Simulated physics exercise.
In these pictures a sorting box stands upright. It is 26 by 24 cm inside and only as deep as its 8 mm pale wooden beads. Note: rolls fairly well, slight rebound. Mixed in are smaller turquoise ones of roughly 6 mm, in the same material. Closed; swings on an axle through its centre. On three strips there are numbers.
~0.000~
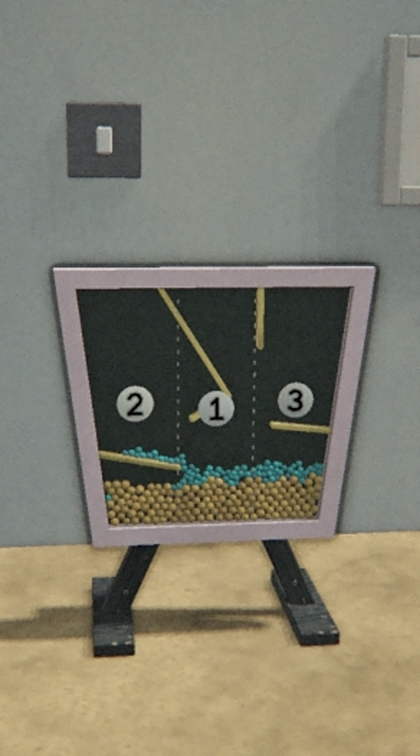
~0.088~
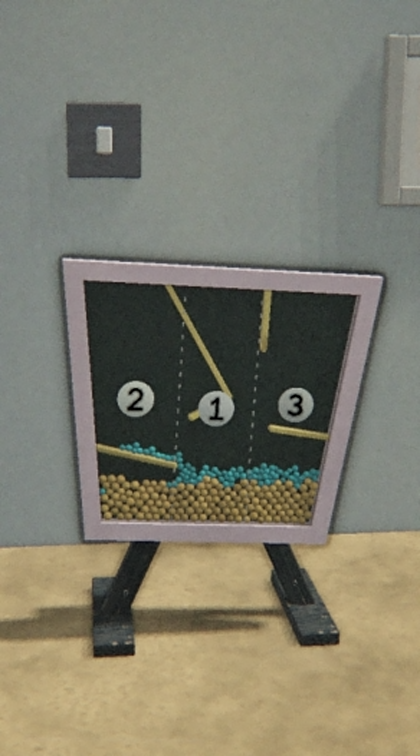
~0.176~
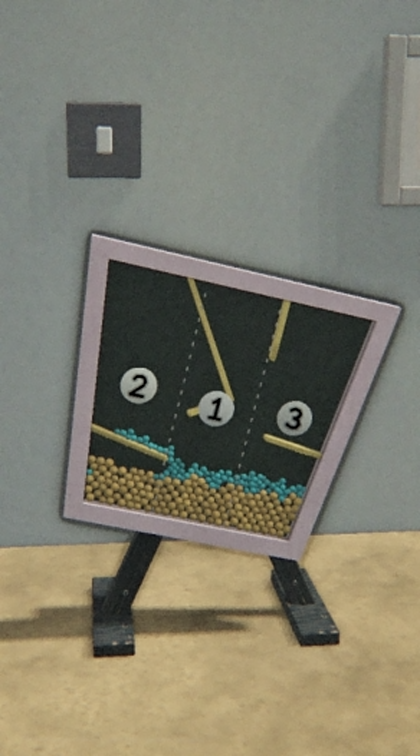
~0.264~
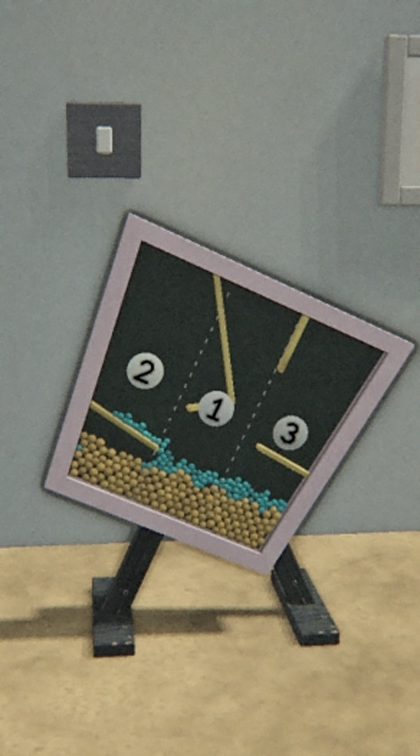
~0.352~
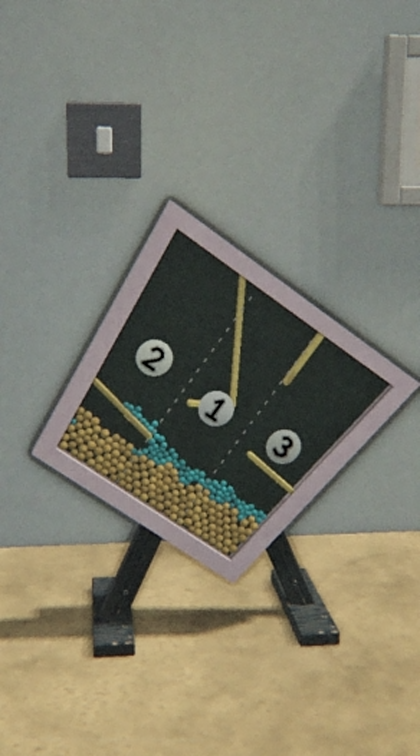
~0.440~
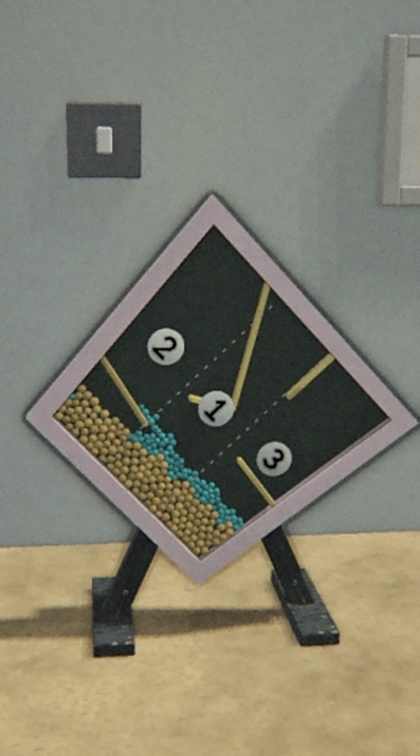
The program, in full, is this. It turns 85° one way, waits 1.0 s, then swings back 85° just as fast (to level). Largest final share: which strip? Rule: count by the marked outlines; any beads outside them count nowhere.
Marked 3.
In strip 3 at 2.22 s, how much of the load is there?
Close to 75 % of the load.
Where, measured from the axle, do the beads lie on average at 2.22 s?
The middle sits around 1 cm right and 9 cm below.
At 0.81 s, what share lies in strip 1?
30 per cent.
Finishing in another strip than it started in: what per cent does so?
Roughly 35 per cent.
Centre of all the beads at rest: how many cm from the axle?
It lies close to 5 centimetres right and 7 centimetres below.
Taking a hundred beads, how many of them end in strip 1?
Share: Approx. 25 %.
By 0.81 s, it stands 85° clockwise; the beads' middle is 6 cm left of and 6 cm below the centre; no. 1, 30 %, no. 2, 5 %, no. 3, 70 %.
By 2.22 s, it stands 42° clockwise; the beads' middle is 1 cm right of and 9 cm below the centre; no. 1, 25 %, no. 3, 75 %.
By 2.62 s, it stands level; the beads' middle is 6 cm right of and 6 cm below the centre; no. 1, 25 %, no. 3, 75 %.
Settled by 3.6 s, it stands level; no. 1, 25 %, no. 2, 10 %, no. 3, 65 %.
